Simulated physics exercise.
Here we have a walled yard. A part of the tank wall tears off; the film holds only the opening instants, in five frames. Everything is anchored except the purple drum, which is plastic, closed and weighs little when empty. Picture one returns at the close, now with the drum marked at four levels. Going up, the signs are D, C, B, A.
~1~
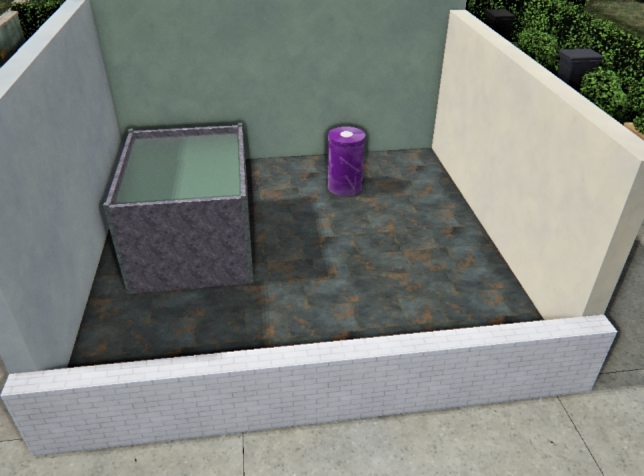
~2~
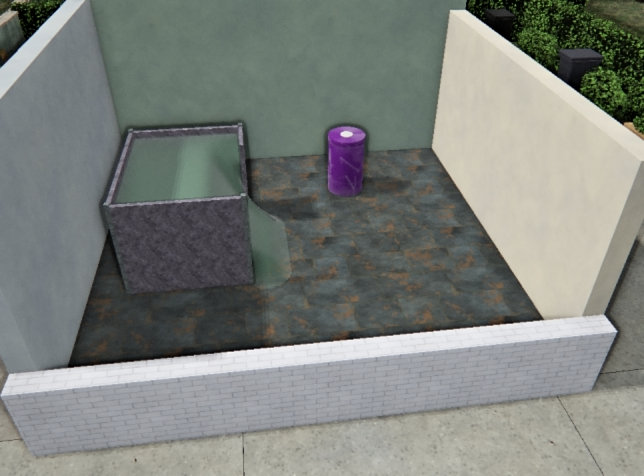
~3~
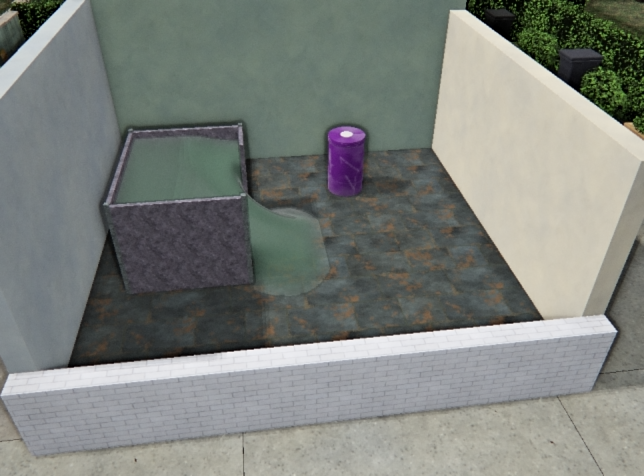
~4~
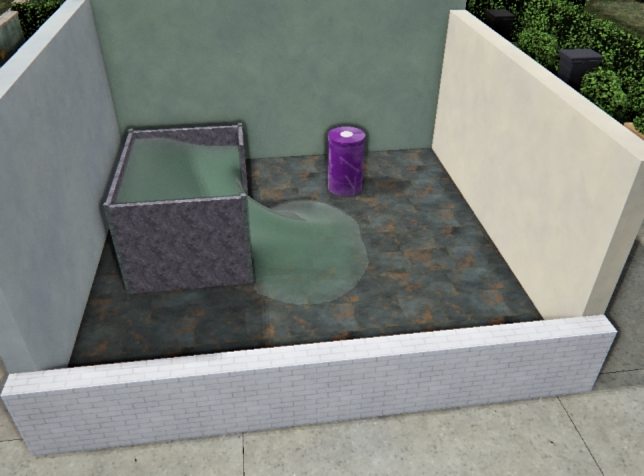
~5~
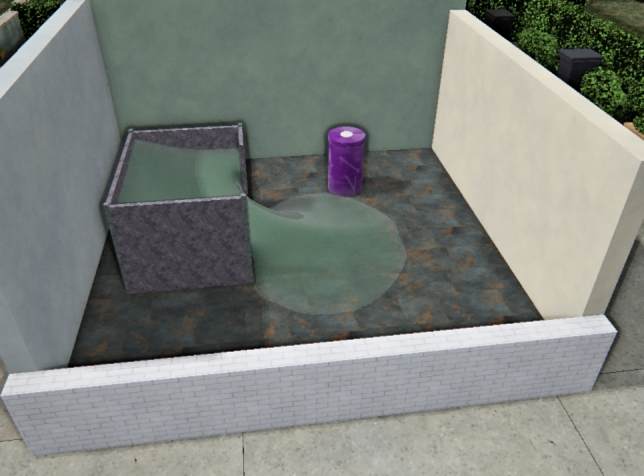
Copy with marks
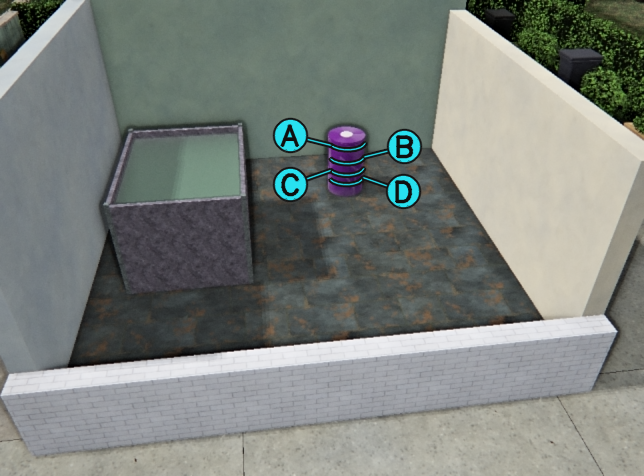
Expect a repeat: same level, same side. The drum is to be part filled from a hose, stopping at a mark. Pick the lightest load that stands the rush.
I would pick level D.
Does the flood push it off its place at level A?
No.
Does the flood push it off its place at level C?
No, that is safe.
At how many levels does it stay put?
All four.
In cyan, A at (350, 149); B at (349, 163); C at (349, 175); D at (348, 184); from the bottom up D, C, B, A.
With A, it does not move.
With B, it does not move.
With C, it does not move.
With D, it does not move.
